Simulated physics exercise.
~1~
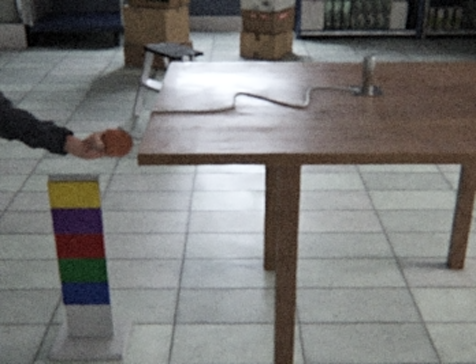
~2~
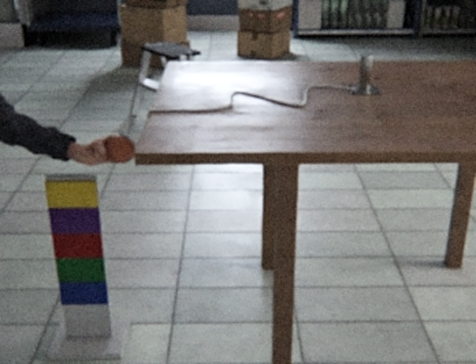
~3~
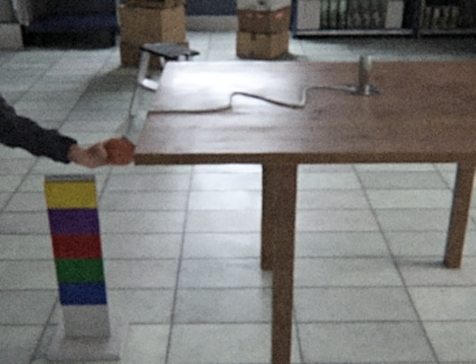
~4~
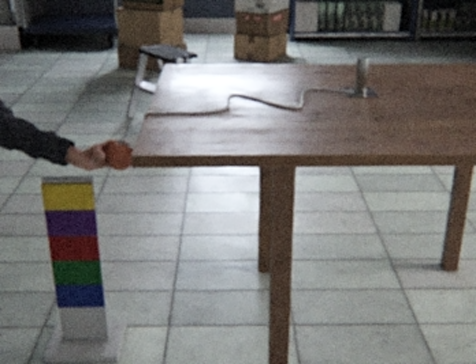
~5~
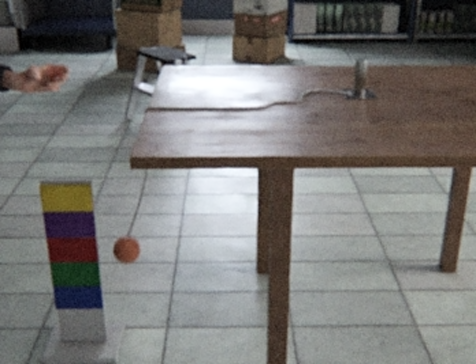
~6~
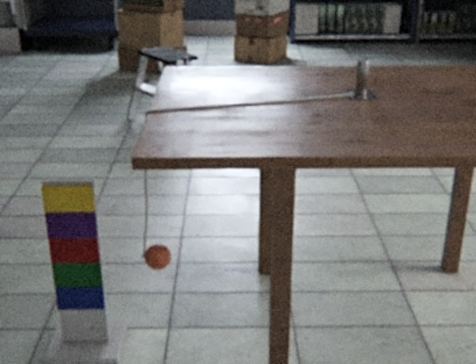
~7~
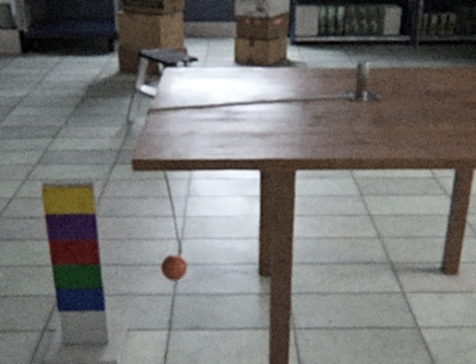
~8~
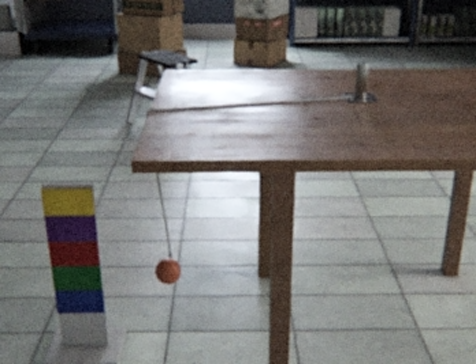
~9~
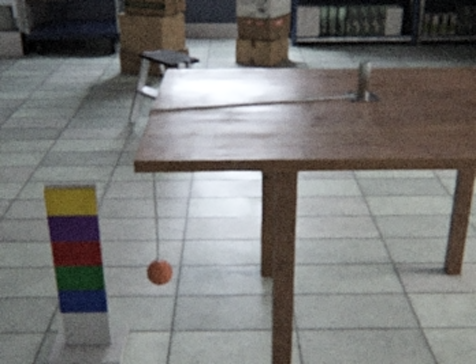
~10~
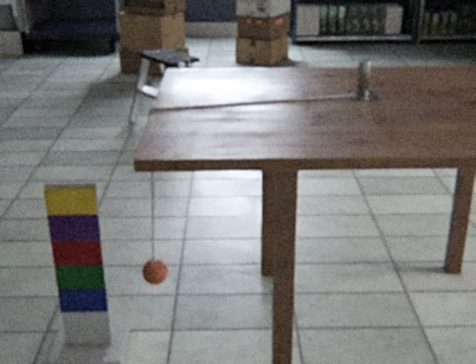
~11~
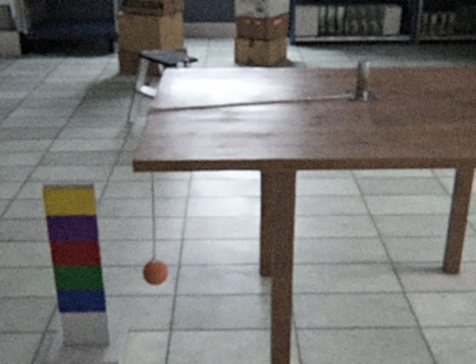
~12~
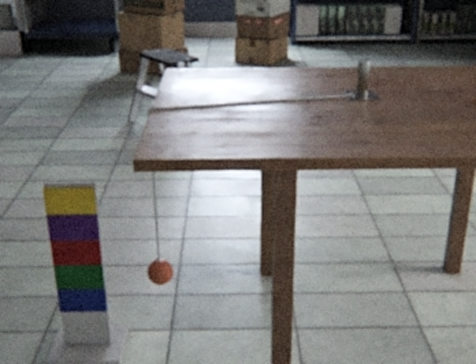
In a room with a pale tiled floor, seen from the front by a slightly swaying camera, a wooden table stands at the right beside a post striped yellow, purple, red, green and blue. A hand at the left holds an orange ball at the table's edge, tied to a slack cord that winds across the tabletop to a metallic cylinder. The hand lets go and draws back, and the ball drops as the cord pulls straight. The ball swings right beneath the edge, then drifts back left. It ends hanging nearly still, its middle level with the green band.
